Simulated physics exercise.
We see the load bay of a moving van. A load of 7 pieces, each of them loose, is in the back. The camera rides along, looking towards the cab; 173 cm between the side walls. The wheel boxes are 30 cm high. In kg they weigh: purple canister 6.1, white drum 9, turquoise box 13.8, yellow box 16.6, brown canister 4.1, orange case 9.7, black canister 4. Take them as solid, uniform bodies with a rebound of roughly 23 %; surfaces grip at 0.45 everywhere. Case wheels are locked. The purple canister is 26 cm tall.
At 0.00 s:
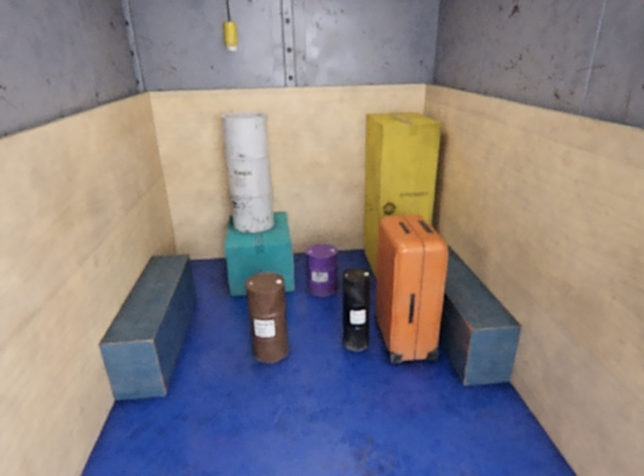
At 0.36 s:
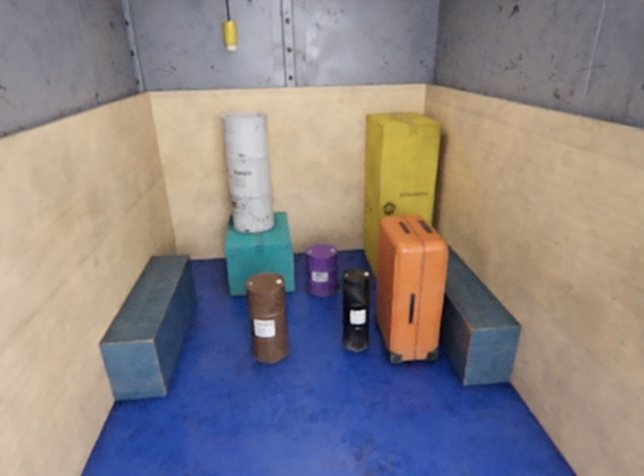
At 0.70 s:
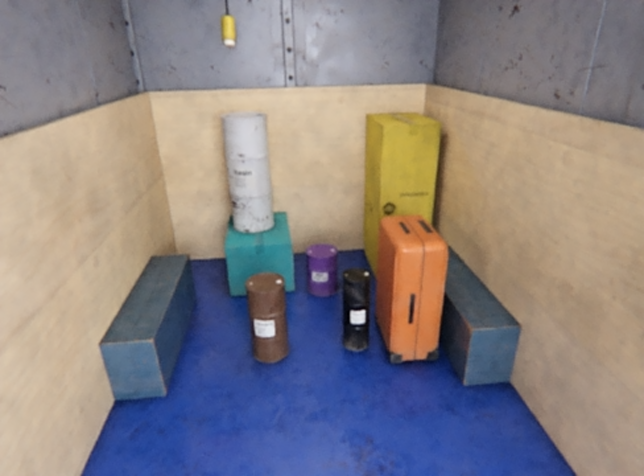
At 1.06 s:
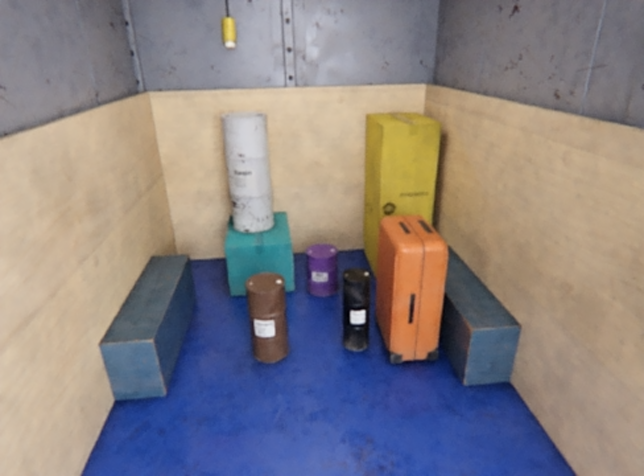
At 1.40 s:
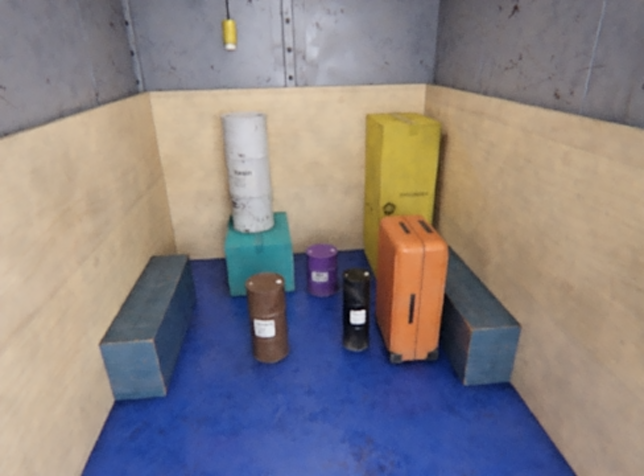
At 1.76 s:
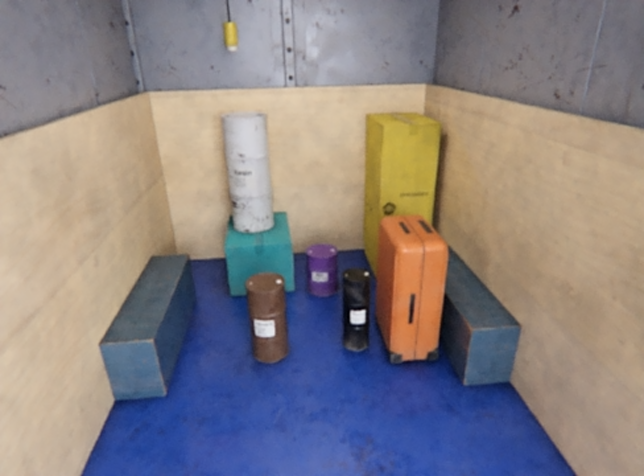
At the start, a white drum stands on a turquoise box at the back of a van's load bay, near a tall yellow box, with purple, brown and black canisters and an orange case around them. Through to the end, every piece stays in place and nothing visibly moves.
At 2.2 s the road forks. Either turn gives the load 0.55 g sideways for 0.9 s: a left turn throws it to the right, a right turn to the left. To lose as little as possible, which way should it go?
Less is lost turning left.
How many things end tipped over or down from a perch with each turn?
Turning left 2, turning right 3.
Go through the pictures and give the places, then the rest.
Steady run; purple canister (322, 270); white drum (249, 173), in the first picture.
Load feels 0.24 g backwards; brown canister (268, 317); orange case (408, 287), in the second picture.
Load feels 0.24 g backwards; black canister (356, 309); turquoise box (261, 251), in the third picture.
Load feels 0.24 g backwards; yellow box (397, 196); brown canister (268, 317), in the fourth picture.
Load feels 0.10 g backwards; orange case (408, 287); black canister (356, 309), in the fifth picture.
Steady run; purple canister (322, 270); white drum (249, 173), in the sixth picture.
Turning left. At 2.76 s, load feels 0.55 g right; white drum 11° off upright near (265, 169); purple canister moved 5 cm near (331, 269); black canister 14° off upright.
After 3.06 s, load feels 0.09 g right; white drum 60° off upright near (318, 179); purple canister moved 16 cm near (349, 268); brown canister 24° off upright.
After 3.86 s, steady run; white drum now down from a perch; purple canister moved 17 cm near (349, 268); brown canister 31° off upright.
In the end (5.0 s), down from a perch, white drum; toppled in the back, brown canister; not toppled but over 15 cm from the start, purple canister; the other 4 under 15 cm from the start. At the end, from the last picture's camera, purple canister near (349, 268), white drum near (323, 208).
Turning right instead, yellow box, orange case and black canister tipped over or down from a perch, 3 of 7 in all.
